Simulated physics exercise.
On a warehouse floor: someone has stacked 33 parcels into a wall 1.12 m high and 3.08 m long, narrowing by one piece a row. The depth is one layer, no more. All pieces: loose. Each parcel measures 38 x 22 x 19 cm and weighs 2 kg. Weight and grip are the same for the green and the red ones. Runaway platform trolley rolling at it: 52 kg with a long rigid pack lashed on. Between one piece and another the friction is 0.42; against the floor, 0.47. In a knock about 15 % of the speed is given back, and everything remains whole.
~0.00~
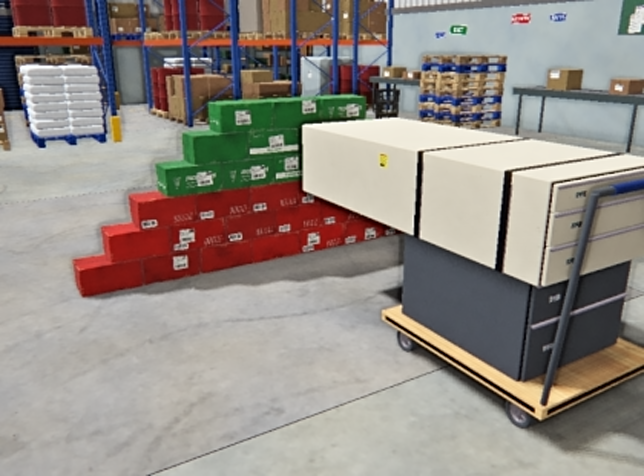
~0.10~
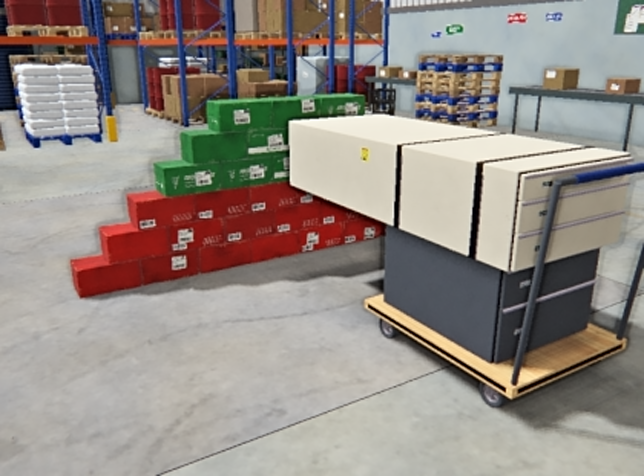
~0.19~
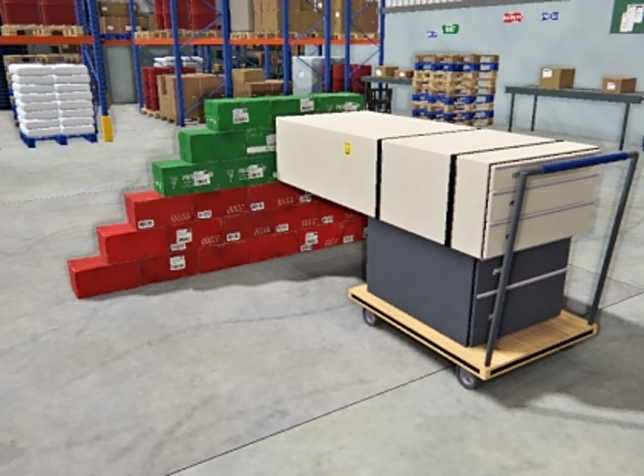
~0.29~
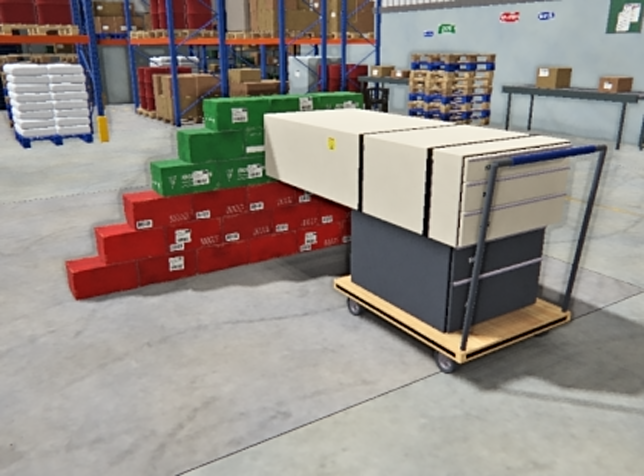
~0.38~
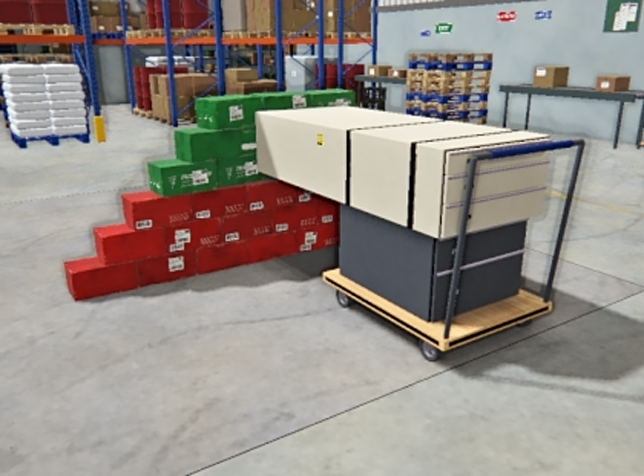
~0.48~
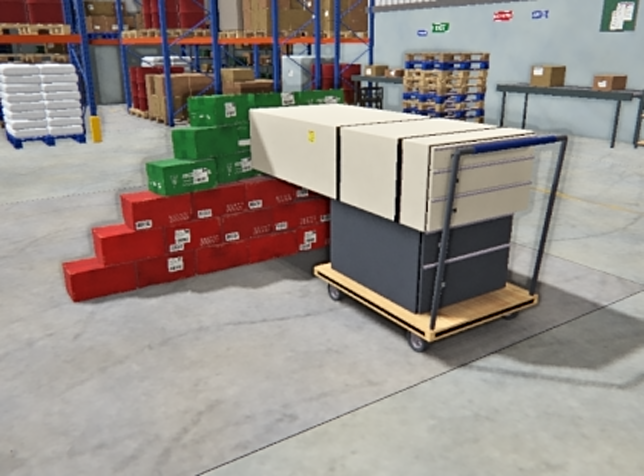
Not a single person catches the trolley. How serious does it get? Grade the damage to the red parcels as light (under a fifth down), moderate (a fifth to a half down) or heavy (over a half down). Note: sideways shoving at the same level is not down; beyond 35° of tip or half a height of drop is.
Light.
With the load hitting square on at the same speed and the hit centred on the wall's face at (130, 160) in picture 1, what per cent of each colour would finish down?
For red it's 0 per cent, for green 10 per cent.
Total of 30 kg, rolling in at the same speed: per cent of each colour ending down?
You'd get red at 0 and green at 80 per cent down.
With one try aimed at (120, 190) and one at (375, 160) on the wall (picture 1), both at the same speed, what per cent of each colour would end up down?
First try then second: Red 0 and 20, green 10 and 80 per cent.
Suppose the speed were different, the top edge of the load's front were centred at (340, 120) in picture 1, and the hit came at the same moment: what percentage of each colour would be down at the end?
Result - red: 10%; green: 80%.
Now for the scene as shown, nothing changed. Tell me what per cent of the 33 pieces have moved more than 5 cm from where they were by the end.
It comes to 50 percent shifted.
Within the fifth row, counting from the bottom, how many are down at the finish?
4 in total.
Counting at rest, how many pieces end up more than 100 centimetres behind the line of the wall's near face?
Roughly 4 pieces in all.
Around 0.58 s, load 28 cm past the wall's line, still rolling; none of the 21 red parcels down (0 of 33 in all colours); top red parcel unmoved; top green parcel tipped 12°.
Around 0.76 s, load 45 cm past the wall's line, still rolling; 1 of the 21 red parcels down (11 of 33 in all colours); top red parcel unmoved; top green parcel tipped 41°, 14 cm lower.
Around 1.00 s, load 65 cm past the wall's line, still rolling; 1 of the 21 red parcels down (11 of 33 in all colours); top red parcel unmoved; top green parcel tipped 52°, 71 cm lower.
Around 1.42 s, load 95 cm past the wall's line, still rolling; 1 of the 21 red parcels down (11 of 33 in all colours); top red parcel displaced 25 mm; top green parcel upside down.
Finally (2.6 s), load 1.01 m past the wall's line, stopped; 1 of the 21 red parcels down (11 of 33 in all colours); top red parcel displaced 42 mm; top green parcel upside down. That is 5 per cent. Seen by the last camera, middles, top red parcel near (350, 177), top green parcel near (121, 210).
